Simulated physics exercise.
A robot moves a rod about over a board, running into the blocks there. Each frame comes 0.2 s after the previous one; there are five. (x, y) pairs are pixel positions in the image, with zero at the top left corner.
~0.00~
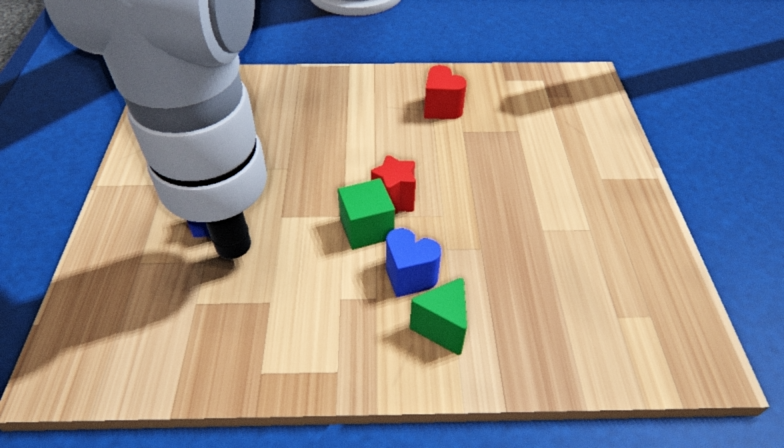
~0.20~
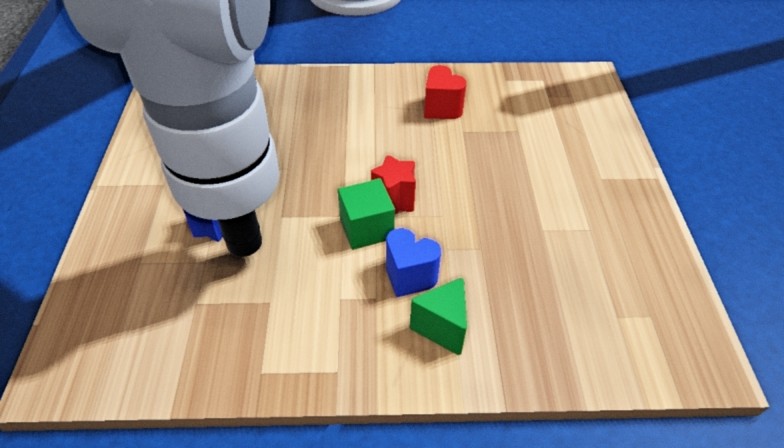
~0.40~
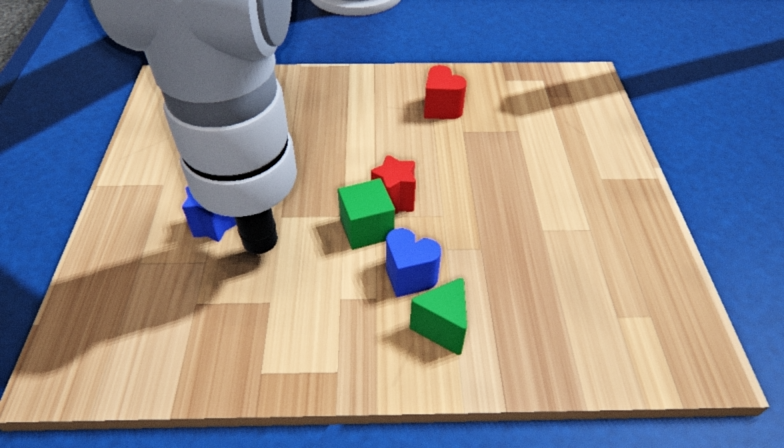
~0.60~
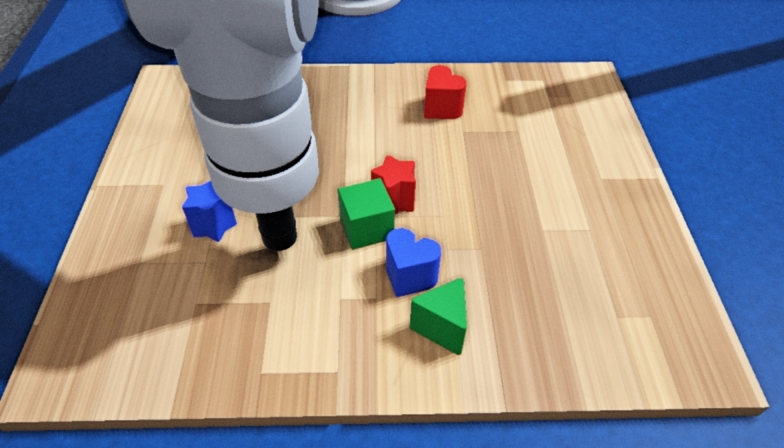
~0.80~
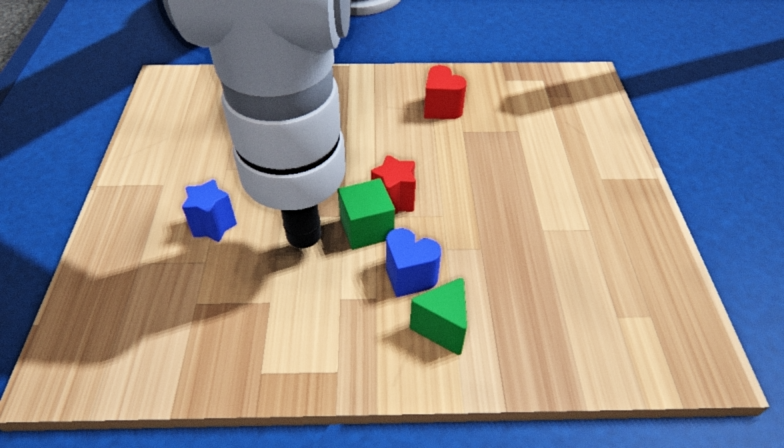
A grey and white robot arm with a short black rod slides steadily rightward across a wooden board on a blue surface, seen from a fixed, raised view. A red heart sits at the back, with a red star, green cube, blue heart and green triangle clustered near the middle. The arm's movement uncovers a blue star at left, nears the cube, and every block stays still.
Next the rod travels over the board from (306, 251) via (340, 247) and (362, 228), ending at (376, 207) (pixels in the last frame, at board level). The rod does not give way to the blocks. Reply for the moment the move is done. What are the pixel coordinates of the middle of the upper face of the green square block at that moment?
Close to (407, 158).
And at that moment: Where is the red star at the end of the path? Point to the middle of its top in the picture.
My prediction: (432, 134).
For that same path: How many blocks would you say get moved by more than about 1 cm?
I'd put the number at two.
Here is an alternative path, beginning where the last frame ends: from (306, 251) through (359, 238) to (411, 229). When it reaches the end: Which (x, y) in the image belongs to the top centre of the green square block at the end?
My best guess is (431, 173).
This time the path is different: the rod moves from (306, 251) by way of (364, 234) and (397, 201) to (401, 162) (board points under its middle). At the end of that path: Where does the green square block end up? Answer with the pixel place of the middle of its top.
The point I'd pick in the picture is (439, 146).
On the path given first. Halfway along, rod (353, 223); green square block (384, 187); red star (406, 159).
At the end, rod (376, 191); green square block (407, 158); red star (432, 134); blue heart-shaped block still.
